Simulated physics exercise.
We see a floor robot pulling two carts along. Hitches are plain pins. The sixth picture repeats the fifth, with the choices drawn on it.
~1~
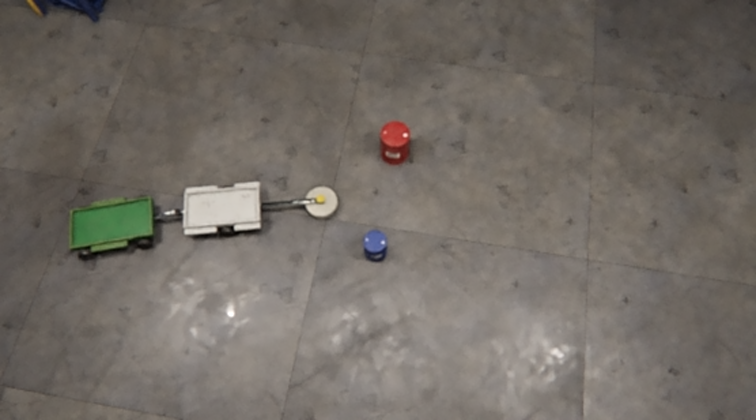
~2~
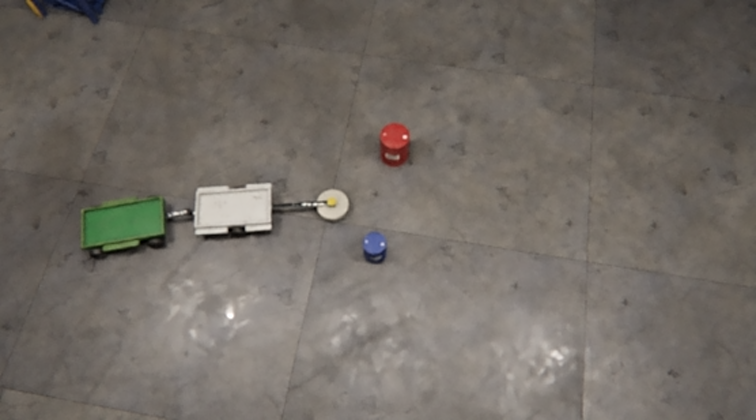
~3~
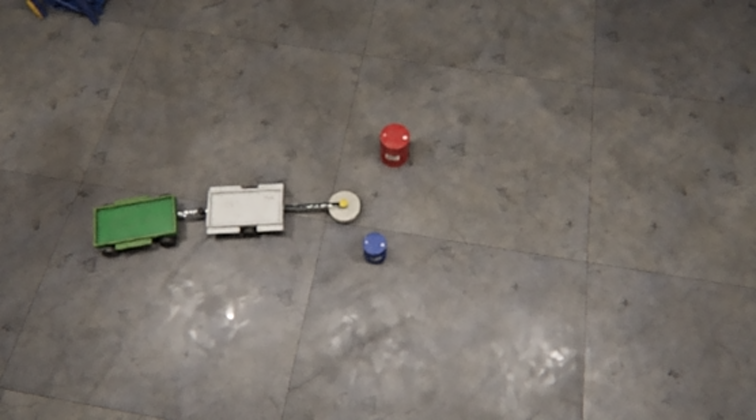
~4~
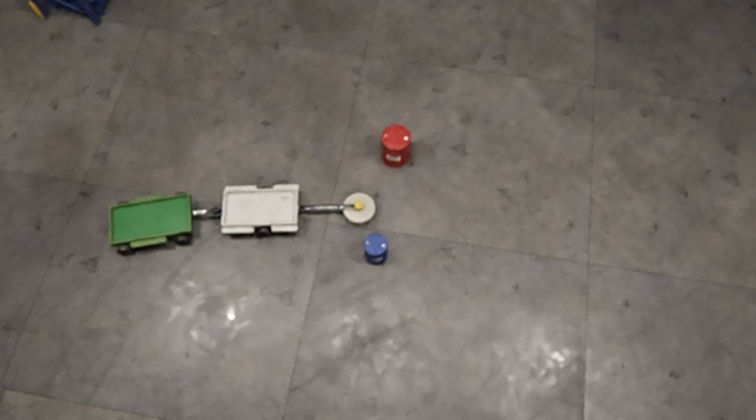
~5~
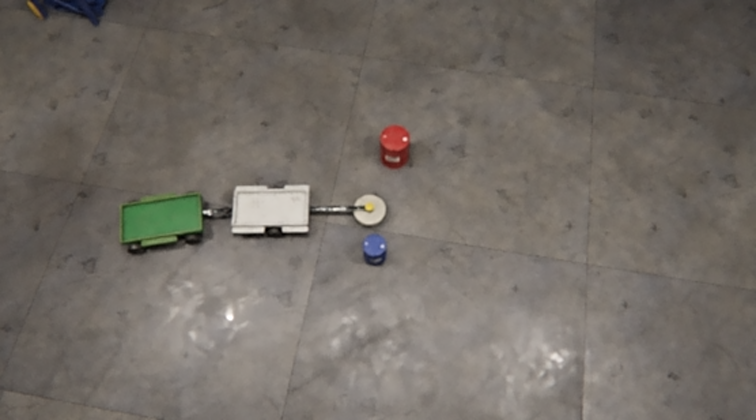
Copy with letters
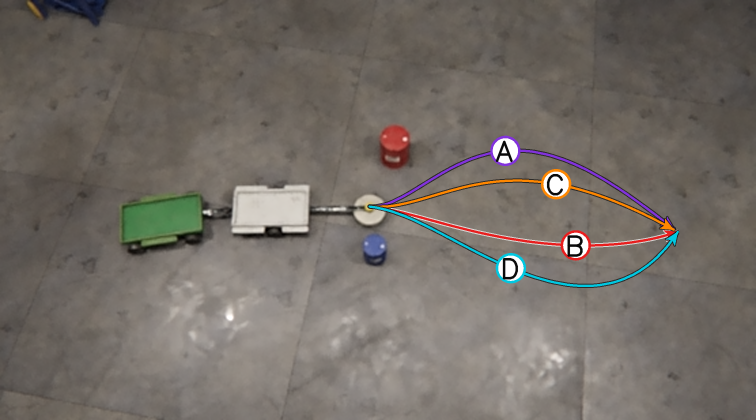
A small round robot slowly pulled a white cart and a green cart in a line to the right across a gray tiled floor, moving in between a red drum and a blue keg.
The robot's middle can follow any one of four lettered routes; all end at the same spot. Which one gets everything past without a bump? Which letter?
Everything gets past on C.
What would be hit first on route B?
First the blue keg.
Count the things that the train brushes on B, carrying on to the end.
It touches one.
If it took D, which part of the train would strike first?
The white cart.
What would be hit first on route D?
It meets the blue keg.
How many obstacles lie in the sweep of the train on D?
In all, one.
On the copy, A from (370, 207) via (517, 150) to (674, 229); B from (370, 207) via (526, 241) to (678, 232); C from (370, 207) via (520, 181) to (674, 230); D from (370, 207) via (529, 275) to (678, 232).
On C. First, robot (474, 188), last cart (271, 211).
Then, robot (583, 195), last cart (381, 197).
Finally, robot (674, 235), last cart (470, 189); nothing has been touched.
By contrast, A meets the red drum; B meets the blue keg; D meets the blue keg.
